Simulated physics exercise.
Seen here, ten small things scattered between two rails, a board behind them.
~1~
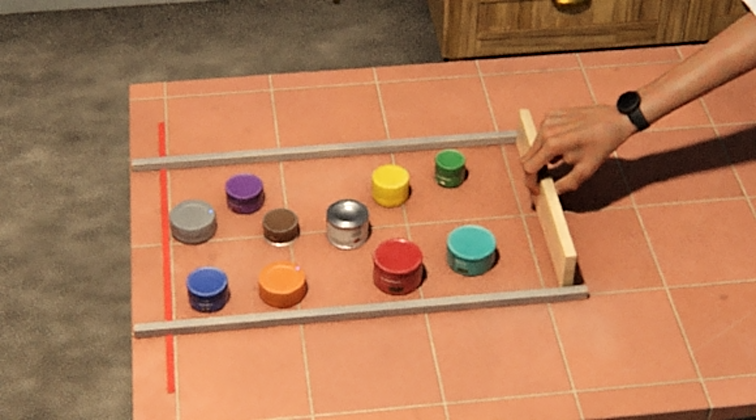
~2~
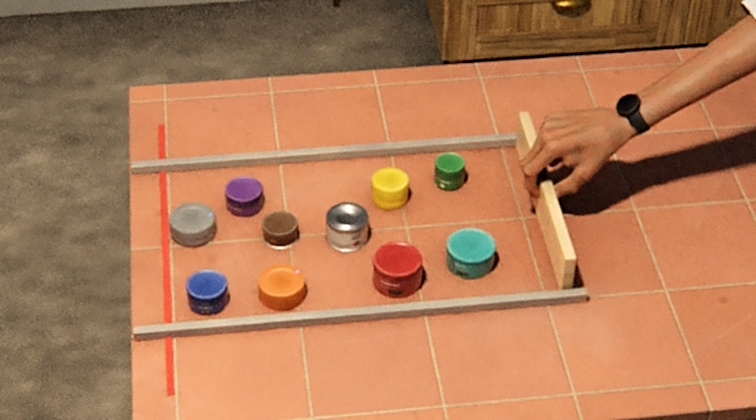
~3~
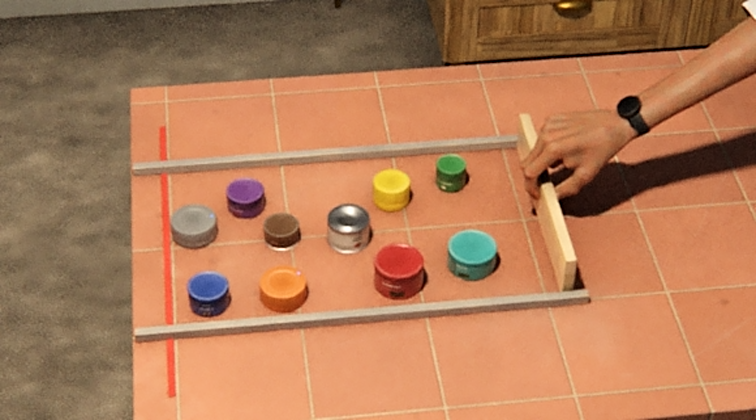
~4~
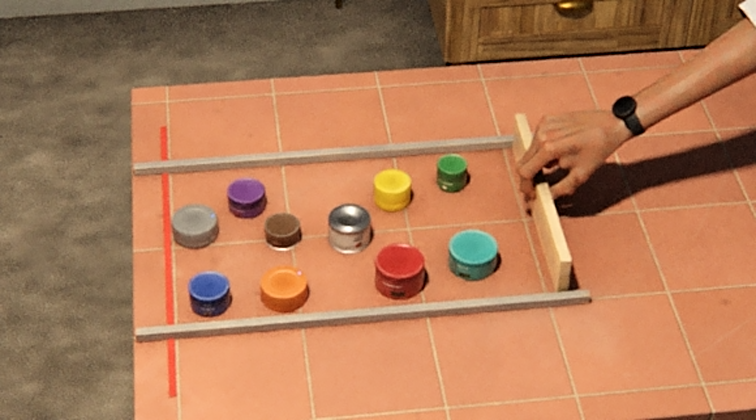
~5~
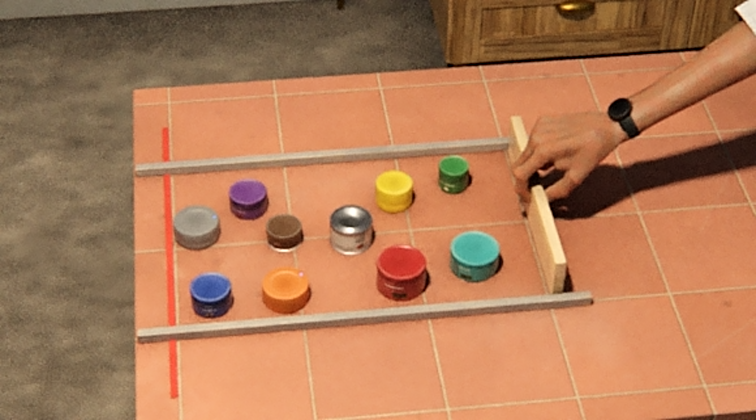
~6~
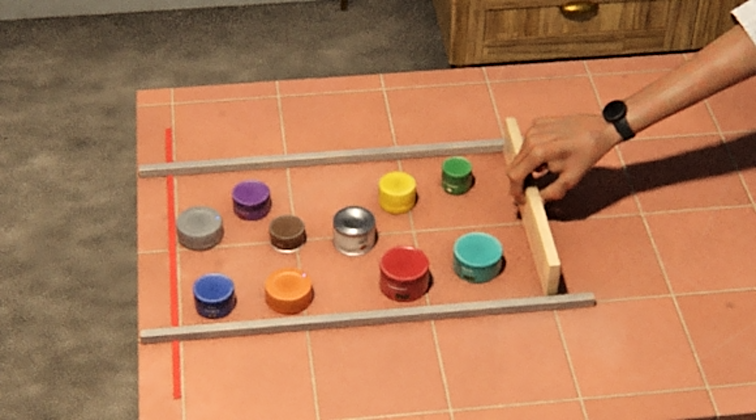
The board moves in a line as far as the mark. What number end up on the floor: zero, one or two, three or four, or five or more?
Here the number that fall off is five or more.
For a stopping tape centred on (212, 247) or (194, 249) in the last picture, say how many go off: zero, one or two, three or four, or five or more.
Taking them in turn, one to two; either three or four.
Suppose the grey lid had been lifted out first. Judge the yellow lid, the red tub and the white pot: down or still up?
The yellow lid remains up; the red tub does not fall; the white pot remains up.
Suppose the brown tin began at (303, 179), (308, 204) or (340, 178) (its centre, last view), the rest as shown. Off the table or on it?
In turn it goes over; drops off; goes over.
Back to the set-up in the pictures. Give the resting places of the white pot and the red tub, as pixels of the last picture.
The white pot at (151, 240), the red tub at (149, 307).
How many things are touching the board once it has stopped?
It touches 5.
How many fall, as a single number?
It comes to 5.
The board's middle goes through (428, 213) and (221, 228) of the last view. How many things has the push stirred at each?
By then 4, and 10.
A little later, none off yet; grey lid at rest near (200, 228); blue tub at rest near (214, 296); purple tub at rest near (251, 200).
Next, none off yet; grey lid shifted about its own width near (153, 223); blue tub shifted well along near (130, 293); purple tub shifted well along near (185, 198).
When it is over, the number that fall off is five or more; down, brown tin, orange lid, purple tub, blue tub and grey lid.
